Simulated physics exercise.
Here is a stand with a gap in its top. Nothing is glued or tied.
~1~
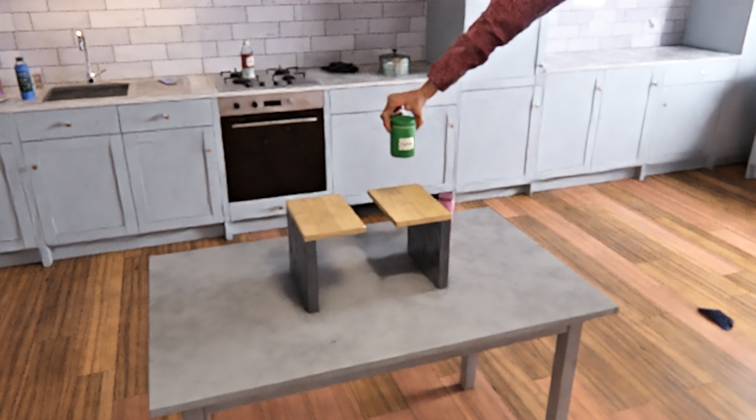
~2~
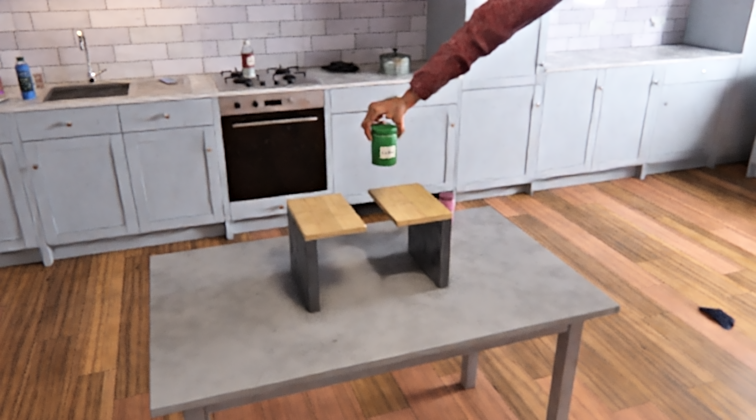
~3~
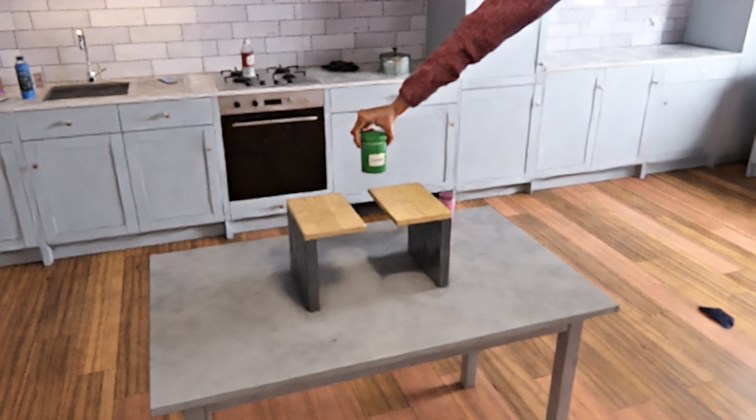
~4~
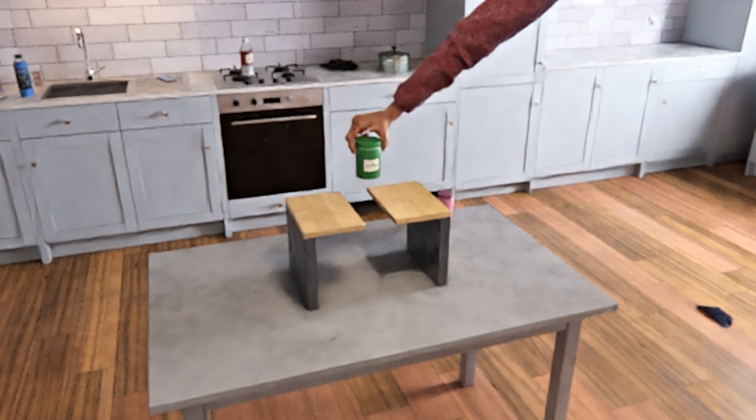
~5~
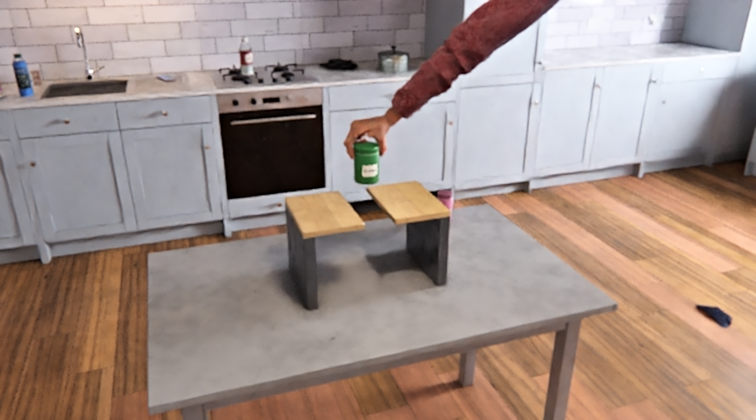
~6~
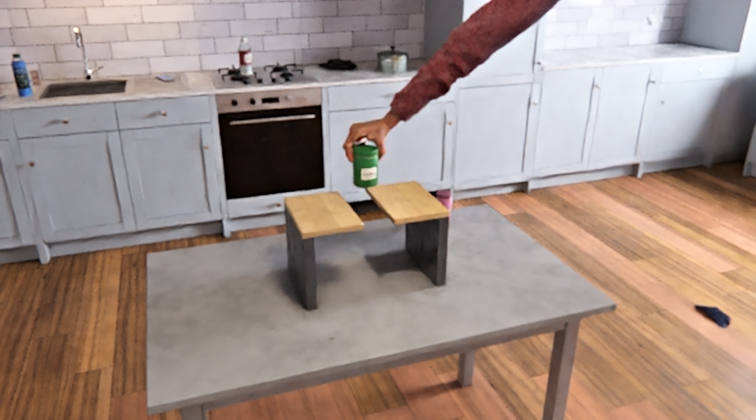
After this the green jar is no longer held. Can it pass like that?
It reaches the table.
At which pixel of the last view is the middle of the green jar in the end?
At about (366, 261).
Then, 0.20 s after the last picture, green jar slid about its own width near (366, 183).
Then, 0.30 s after the last picture, green jar slid well along near (366, 232).
Then, 0.40 s after the last picture, green jar slid well along near (366, 253).
Then, 0.50 s after the last picture, as before.
At rest, moved from the start, green jar; pink shaker in place. Seen from the same camera at the end, green jar near (366, 261). The jar drops through.
